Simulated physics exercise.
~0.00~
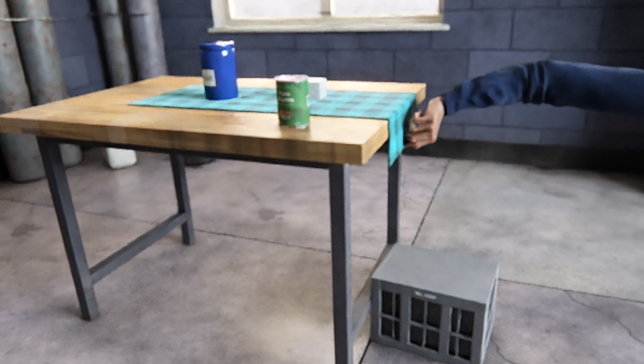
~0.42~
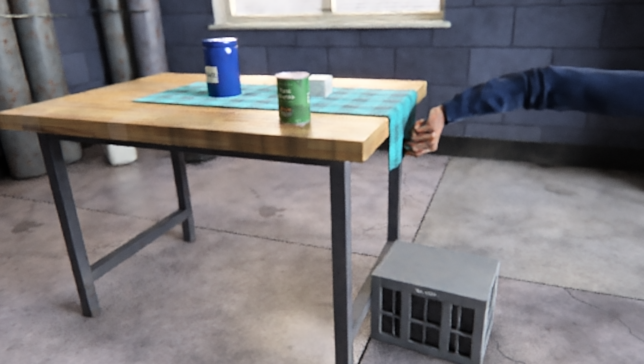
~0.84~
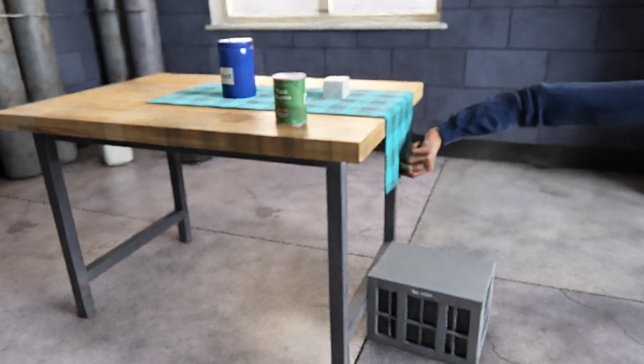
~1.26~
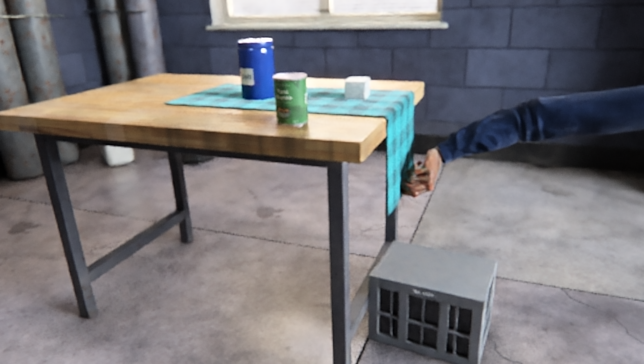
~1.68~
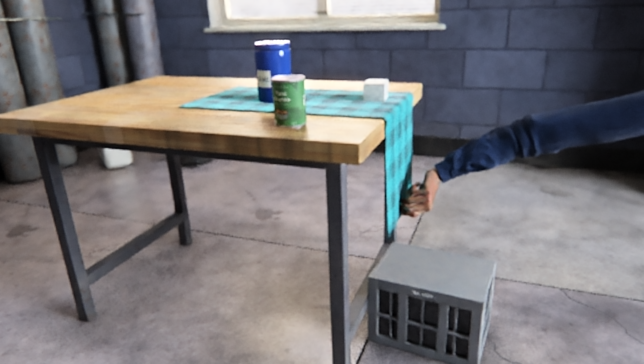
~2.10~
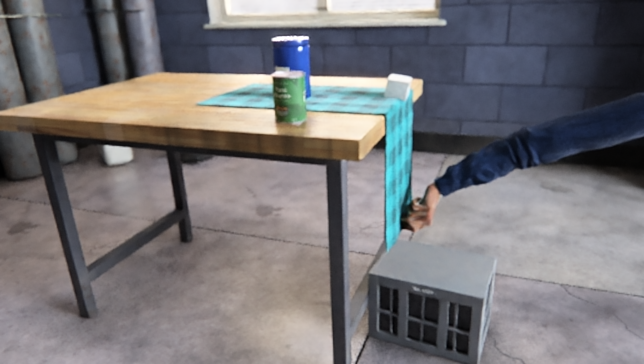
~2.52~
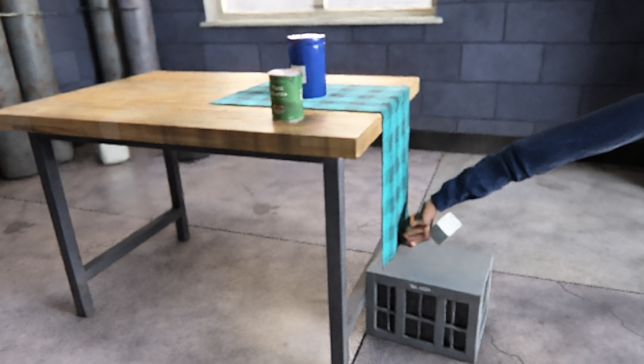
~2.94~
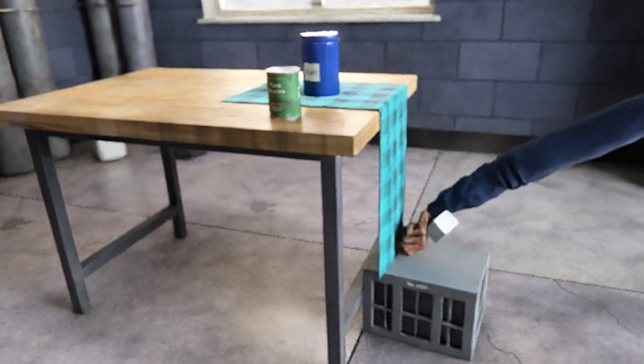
Turquoise cloth pulled down over a workbench end by a hand, carrying a blue canister along and dropping a white block off the edge, green tin staying.
